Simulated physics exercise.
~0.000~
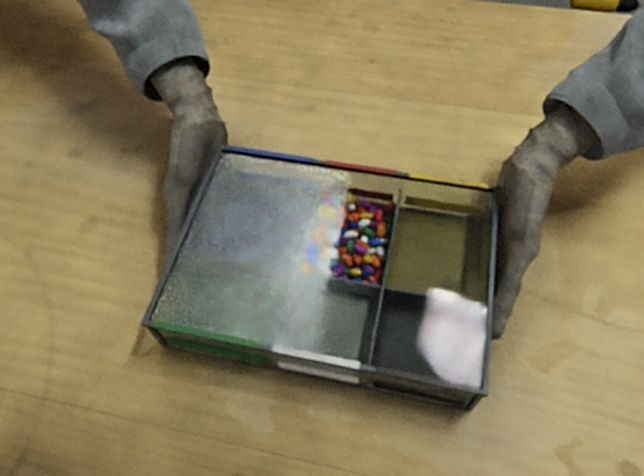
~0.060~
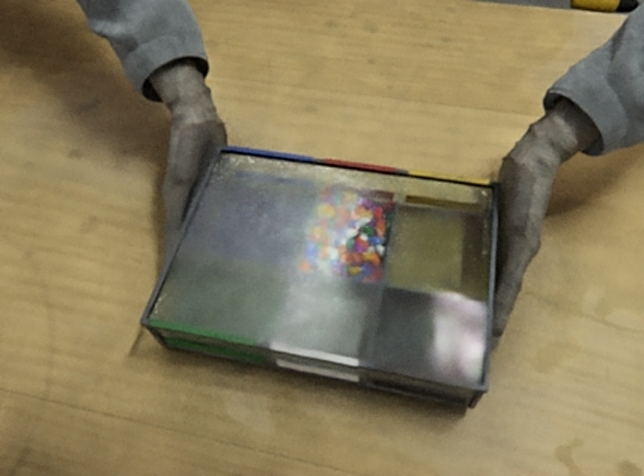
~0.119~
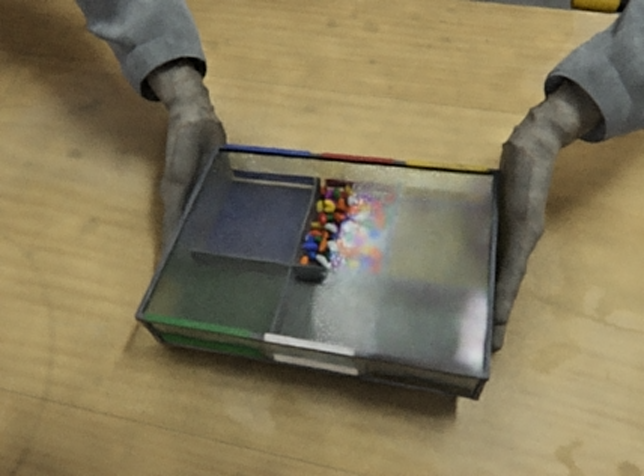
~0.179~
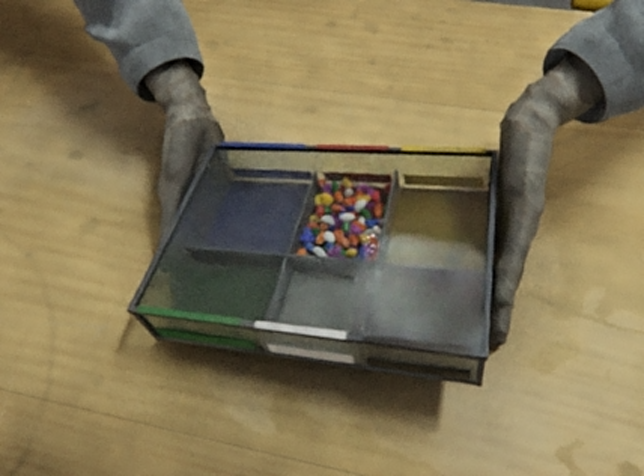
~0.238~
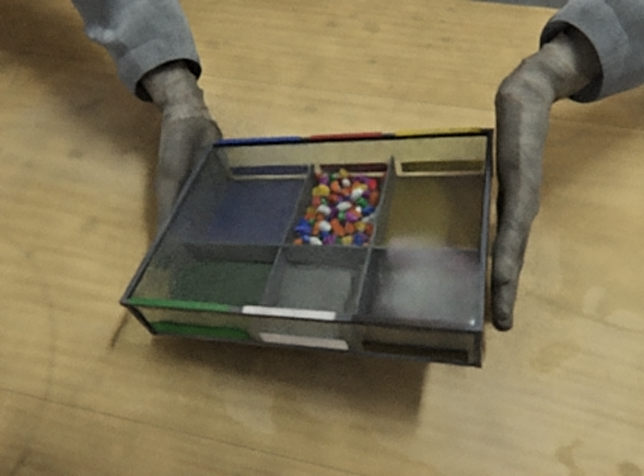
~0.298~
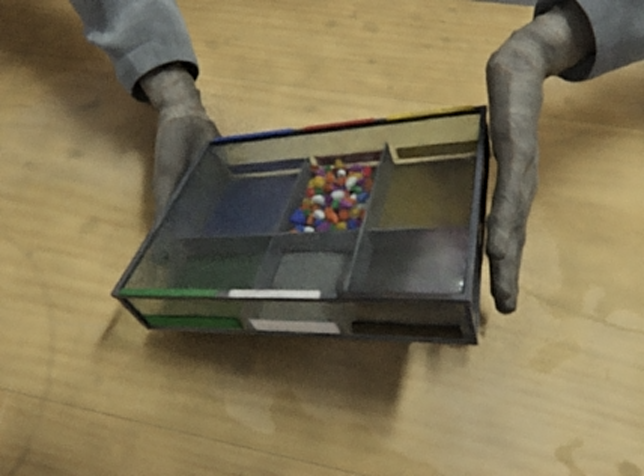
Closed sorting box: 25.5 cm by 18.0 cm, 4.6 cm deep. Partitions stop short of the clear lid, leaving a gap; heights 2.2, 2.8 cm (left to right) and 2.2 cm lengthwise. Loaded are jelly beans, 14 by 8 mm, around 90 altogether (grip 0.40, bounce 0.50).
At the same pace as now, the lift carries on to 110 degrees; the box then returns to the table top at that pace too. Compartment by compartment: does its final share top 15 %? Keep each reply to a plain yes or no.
Here goes: Red no; blue yes; green no; yellow no; white no; black no.
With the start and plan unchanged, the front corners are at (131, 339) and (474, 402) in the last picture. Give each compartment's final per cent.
Red 0; blue 0; green 95; yellow 0; white 5; black 0.
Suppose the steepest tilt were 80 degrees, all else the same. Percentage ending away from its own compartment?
Result: Some 50 %.
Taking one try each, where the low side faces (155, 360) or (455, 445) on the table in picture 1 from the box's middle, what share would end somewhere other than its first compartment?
Near 100 and 90 per cent, in that order.
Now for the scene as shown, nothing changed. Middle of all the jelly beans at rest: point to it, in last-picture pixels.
(245, 201) or so.
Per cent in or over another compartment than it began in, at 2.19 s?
I'd say around 100 per cent.
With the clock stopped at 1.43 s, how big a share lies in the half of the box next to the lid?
I'd say around 80 percent of the pieces.
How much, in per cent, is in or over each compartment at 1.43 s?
You'd find red at 15, blue at 85, green at 0, yellow at 0, white at 0 and black at 0 per cent.
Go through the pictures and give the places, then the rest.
In the first picture, box tilt 0 degrees, front corners at (148, 321) and (481, 390); red 100 %.
In the second picture, box tilt 1 degrees, front corners at (147, 320) and (482, 386).
In the third picture, box tilt 5 degrees, front corners at (142, 315) and (483, 374), lowest corner left back.
In the fourth picture, box tilt 10 degrees, front corners at (135, 308) and (481, 353), lowest corner left back.
In the fifth picture, box tilt 15 degrees, front corners at (127, 300) and (475, 327), lowest corner left back.
In the sixth picture, box tilt 20 degrees, front corners at (119, 292) and (464, 297), lowest corner left back; red 100 %. Its pace works out near 85 degrees a second.
After 1.43 s, tilt 110 degrees; red 15 %, blue 85 %.
After 2.19 s, tilt 48 degrees; blue 100 %.
Then, at 2.97 s, tilt 0 degrees; blue 100 %.
At rest (3.6 s), red 0 %, blue 100 %, green 0 %, yellow 0 %, white 0 %, black 0 %.
